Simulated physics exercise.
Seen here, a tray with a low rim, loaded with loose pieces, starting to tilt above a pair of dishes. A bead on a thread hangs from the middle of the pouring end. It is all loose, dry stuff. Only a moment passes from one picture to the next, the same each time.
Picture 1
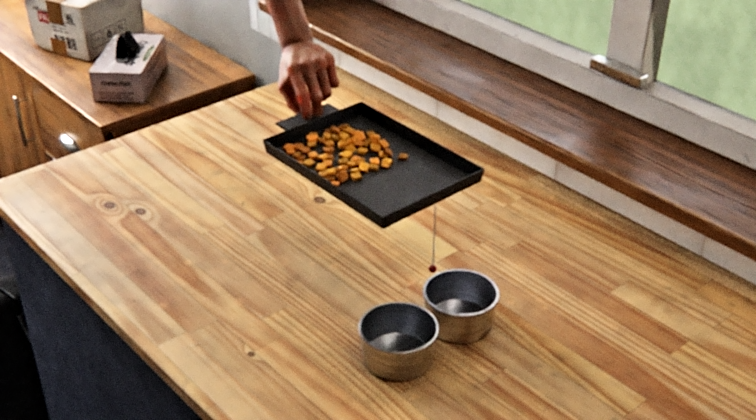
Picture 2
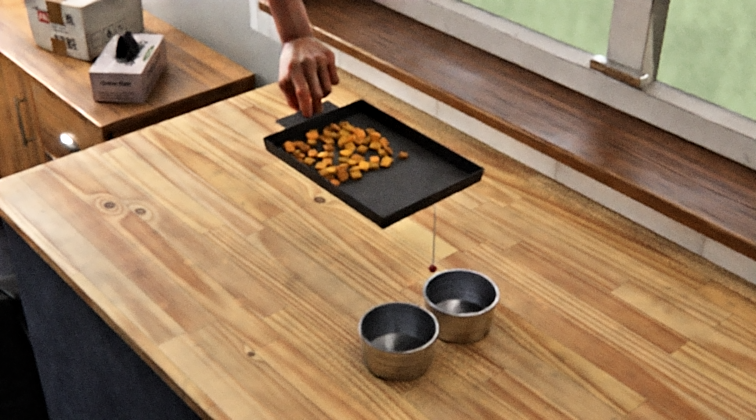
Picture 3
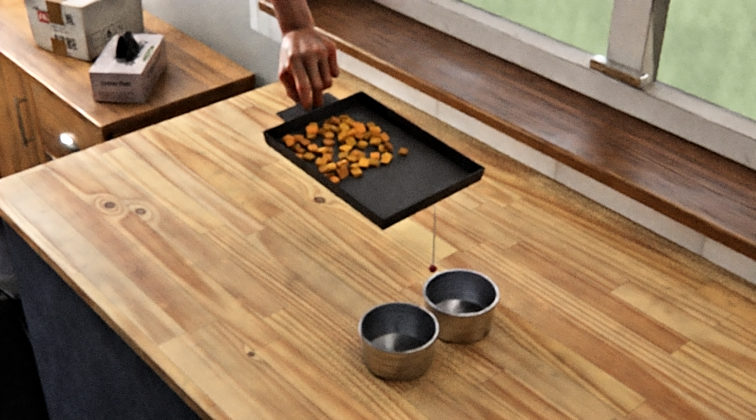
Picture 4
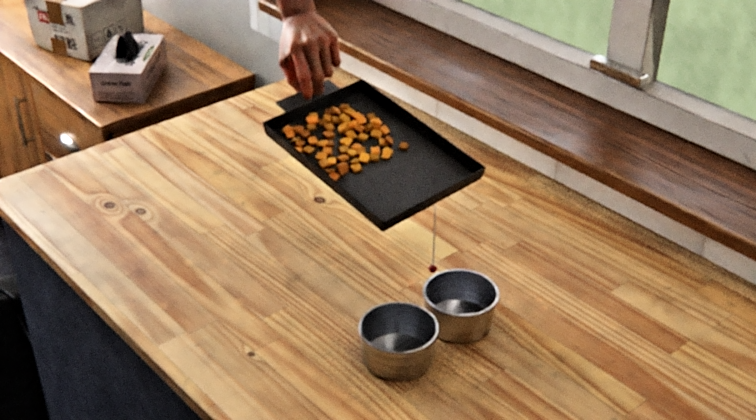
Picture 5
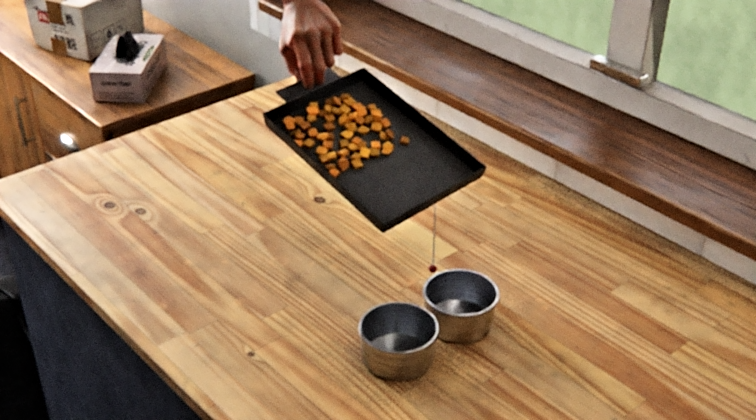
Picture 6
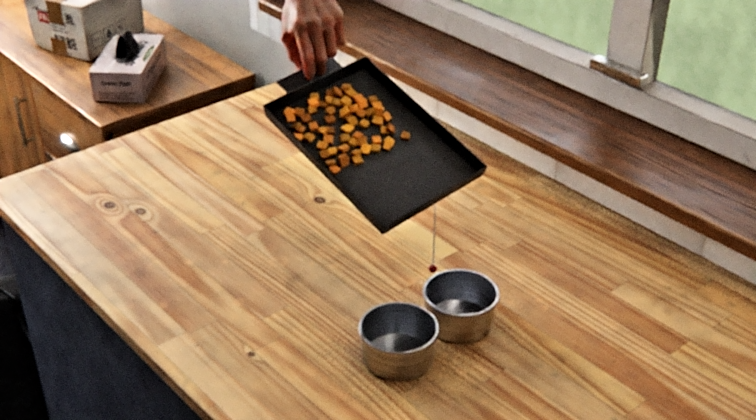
On a wooden counter by a window, a hand held a black tray of small orange-brown pieces above two metal dishes, then slowly raised the handle end, tilting the tray toward its near corner.
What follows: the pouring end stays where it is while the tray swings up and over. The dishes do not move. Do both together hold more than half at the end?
Together they catch over half.
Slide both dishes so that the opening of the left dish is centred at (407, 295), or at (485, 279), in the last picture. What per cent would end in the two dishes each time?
About 60 and 0 per cent.
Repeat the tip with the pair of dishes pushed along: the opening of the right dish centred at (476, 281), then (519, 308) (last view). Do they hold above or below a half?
In turn: Over half; the smaller part.
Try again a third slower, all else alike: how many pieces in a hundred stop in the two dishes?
Roughly 60 in a hundred.
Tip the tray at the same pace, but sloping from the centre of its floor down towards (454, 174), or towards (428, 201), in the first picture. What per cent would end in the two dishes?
Near 0 % and 80 %.
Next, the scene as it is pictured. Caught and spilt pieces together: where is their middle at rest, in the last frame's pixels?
At about (402, 342).
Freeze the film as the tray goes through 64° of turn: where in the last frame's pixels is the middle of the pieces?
Near (398, 212).
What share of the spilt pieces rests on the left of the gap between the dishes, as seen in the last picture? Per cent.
About 80 per cent.
Soon after the last picture, tray tipped steeply; nearly all on the tray; a small part in the air.
A little later, tray tipped past a quarter turn; about two thirds on the tray; about a quarter in the left dish; a stray few in the right dish; a stray few outside both; a small part in the air.
Later still, tray tipped past a quarter turn; about half in the left dish; a small part in the right dish; about a quarter outside both.
At rest, tray tipped past a quarter turn; about half in the left dish; a small part in the right dish; about a quarter outside both.
